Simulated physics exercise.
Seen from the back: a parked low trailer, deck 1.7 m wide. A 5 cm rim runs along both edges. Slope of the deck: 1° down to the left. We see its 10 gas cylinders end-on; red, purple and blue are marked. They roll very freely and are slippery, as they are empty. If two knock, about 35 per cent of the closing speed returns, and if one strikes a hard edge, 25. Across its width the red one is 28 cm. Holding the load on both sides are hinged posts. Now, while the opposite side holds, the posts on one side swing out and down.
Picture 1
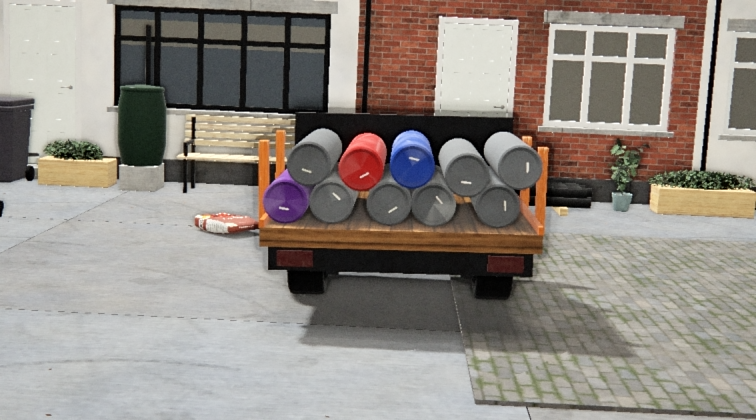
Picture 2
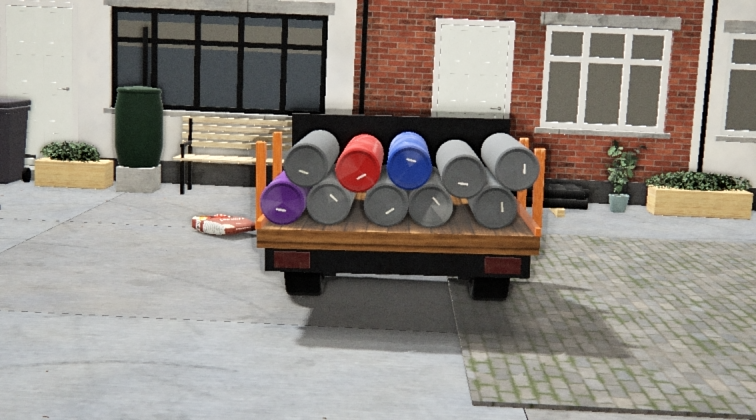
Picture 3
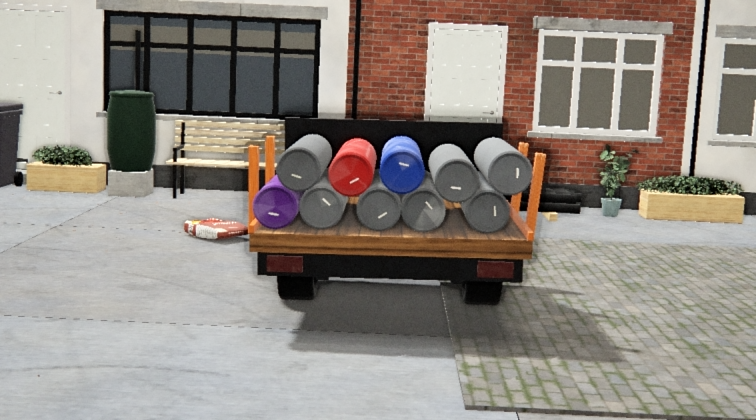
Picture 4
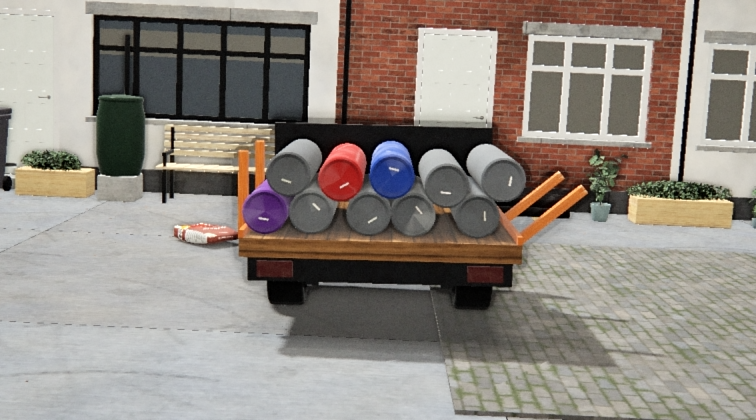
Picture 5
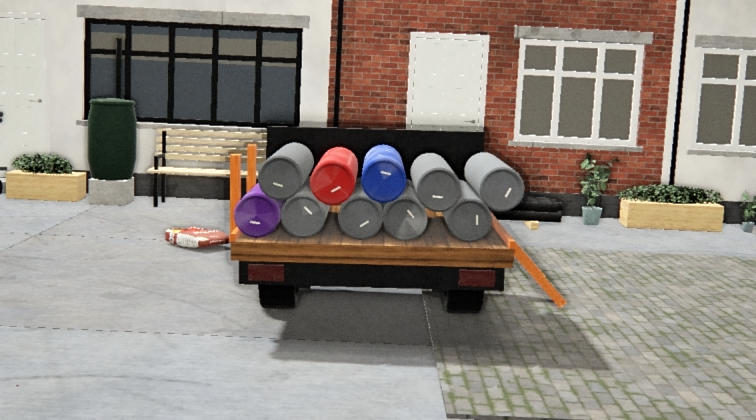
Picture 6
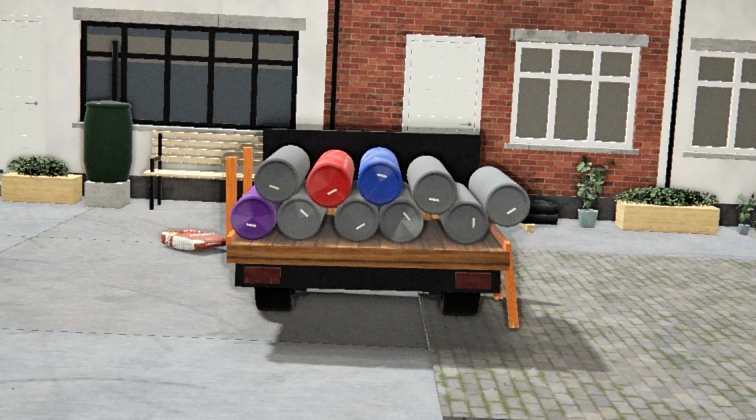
We see grey, purple, red and blue cylinders stacked in two layers on a parked flatbed, viewed from behind. The orange posts on the right swing outward and down, and the upper right grey cylinder shifts slightly right and downward.
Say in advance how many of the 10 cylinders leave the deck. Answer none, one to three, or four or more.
The answer is one to three.
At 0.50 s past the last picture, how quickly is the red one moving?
It's going at around 0.0 m/s.
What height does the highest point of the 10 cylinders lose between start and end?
Comparing start and end, it's lower by about 0 cm.
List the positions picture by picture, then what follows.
The first frame shows red (361, 170), purple (285, 202), blue (412, 166); both sides upright; the deck slopes 1° down to the left; 5 of the 10 make up the bottom layer.
The second frame shows red (358, 171), purple (282, 203), blue (409, 168); both sides upright.
The third frame shows red (350, 175), purple (275, 207), blue (402, 172); right posts out by 5°, tip at (540, 160).
The fourth frame shows red (340, 180), purple (265, 212), blue (392, 177); right posts out by 50°, tip at (579, 192).
The fifth frame shows red (332, 184), purple (256, 216), blue (384, 180); right posts out by 135°, tip at (559, 300).
The sixth frame shows red (328, 186), purple (252, 218), blue (380, 183); right posts out by 170°, tip at (513, 320).
Another 0.5 s on from the last picture, red is up on others, 60 cm from the left edge; purple is on the deck, 15 cm from the left edge; blue is up on others, 80 cm from the right edge; 1 of 10 is off.
In the end (2.9 s after the last picture), red is up on others, 60 cm from the left edge; purple is on the deck, 15 cm from the left edge; blue is up on others, 80 cm from the right edge; 1 of 10 is off.
